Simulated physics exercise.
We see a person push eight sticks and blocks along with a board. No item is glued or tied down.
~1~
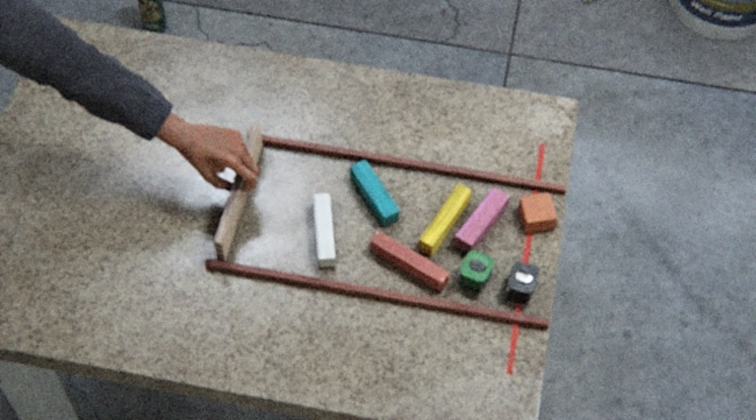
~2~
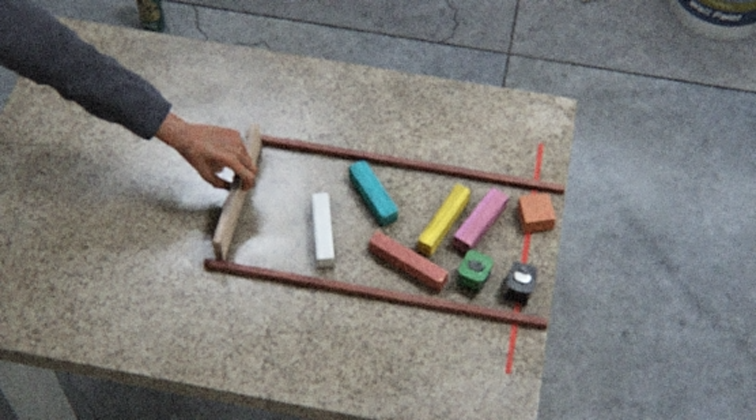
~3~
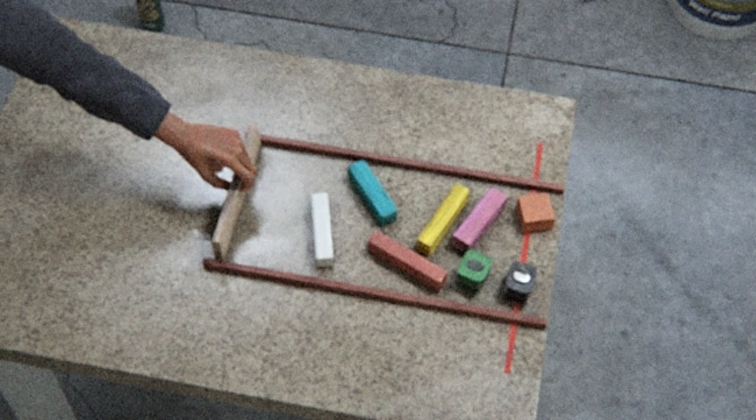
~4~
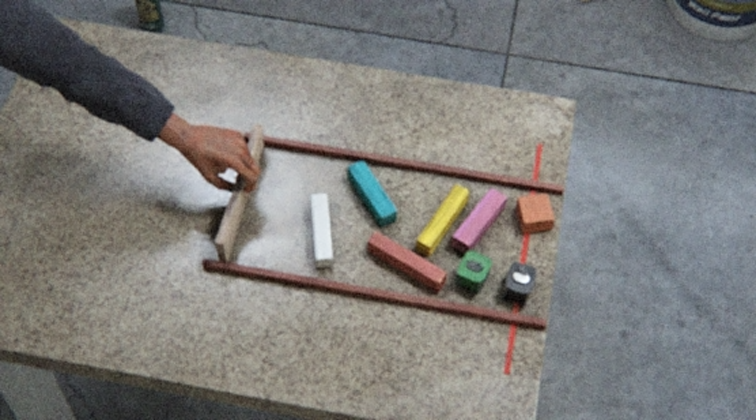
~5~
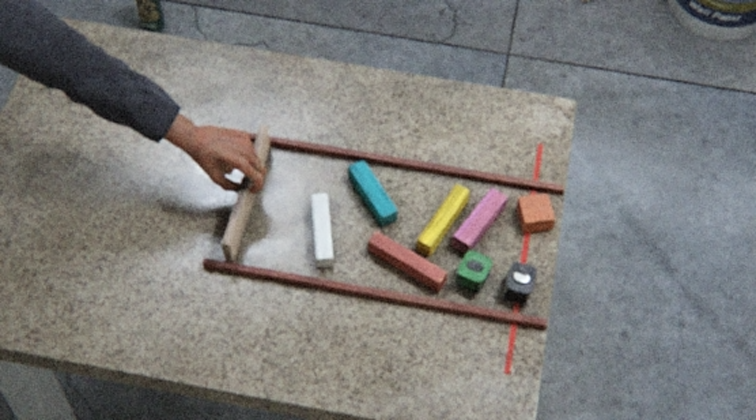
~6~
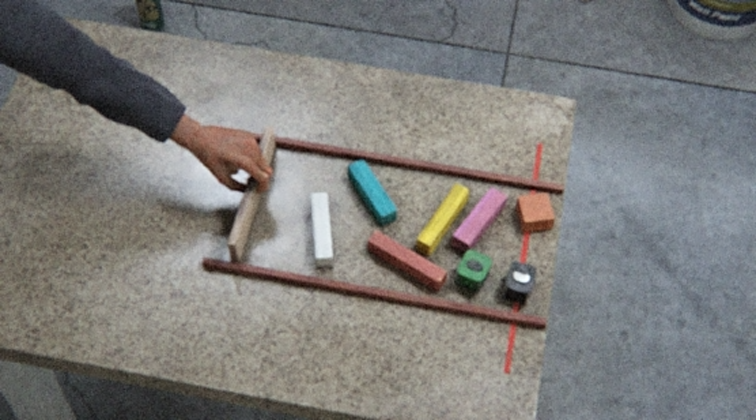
A hand held a wooden board upright at the left end of two rails on a table, then slid it slightly right toward the colored sticks and blocks, which stayed still.
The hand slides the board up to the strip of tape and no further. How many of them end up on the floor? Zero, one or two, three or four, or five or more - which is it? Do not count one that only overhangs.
The board is going to sweep off at least five.
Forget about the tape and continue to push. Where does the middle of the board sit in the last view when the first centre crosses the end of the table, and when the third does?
About (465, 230) and about (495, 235).
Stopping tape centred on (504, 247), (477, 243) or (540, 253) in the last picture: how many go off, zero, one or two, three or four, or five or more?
Falls: Three to four; just one or two; five or more.
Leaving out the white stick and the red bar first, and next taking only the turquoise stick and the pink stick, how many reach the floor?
Result: 3 in the first case, with 4 in the second.
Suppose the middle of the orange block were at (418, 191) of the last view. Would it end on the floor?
Lab note: It goes off the edge.
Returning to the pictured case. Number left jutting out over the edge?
Tally: 1.
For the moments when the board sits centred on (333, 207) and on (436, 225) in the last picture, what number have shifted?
At first I count 1, and then 7.
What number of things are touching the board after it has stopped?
2 of them.
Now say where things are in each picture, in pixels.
In the first frame, orange block (537, 213); black case (522, 283); green case (476, 272); board (239, 191); tape (527, 251).
In the second frame, black case (521, 283); turquoise stick (373, 193).
In the third frame, green case (474, 272); board (237, 191).
In the fourth frame, orange block (535, 213); pink stick (480, 221).
In the fifth frame, black case (520, 283); white stick (322, 230).
In the sixth frame, orange block (535, 213); black case (520, 283); green case (474, 271); board (253, 193); tape (525, 251).
Early on, none off yet; orange block at rest near (535, 213); black case at rest near (520, 283); green case at rest near (474, 271).
A while later, none off yet; orange block at rest near (535, 213); black case at rest near (520, 283); green case travelled a little near (483, 267).
Further along, none off yet; orange block travelled about its own width near (568, 210); black case leaning well over near (571, 303); green case travelled well along near (545, 272).
Finally, the number that fall off is five or more; lost, red bar, yellow stick, pink stick, green case, black case and orange block.
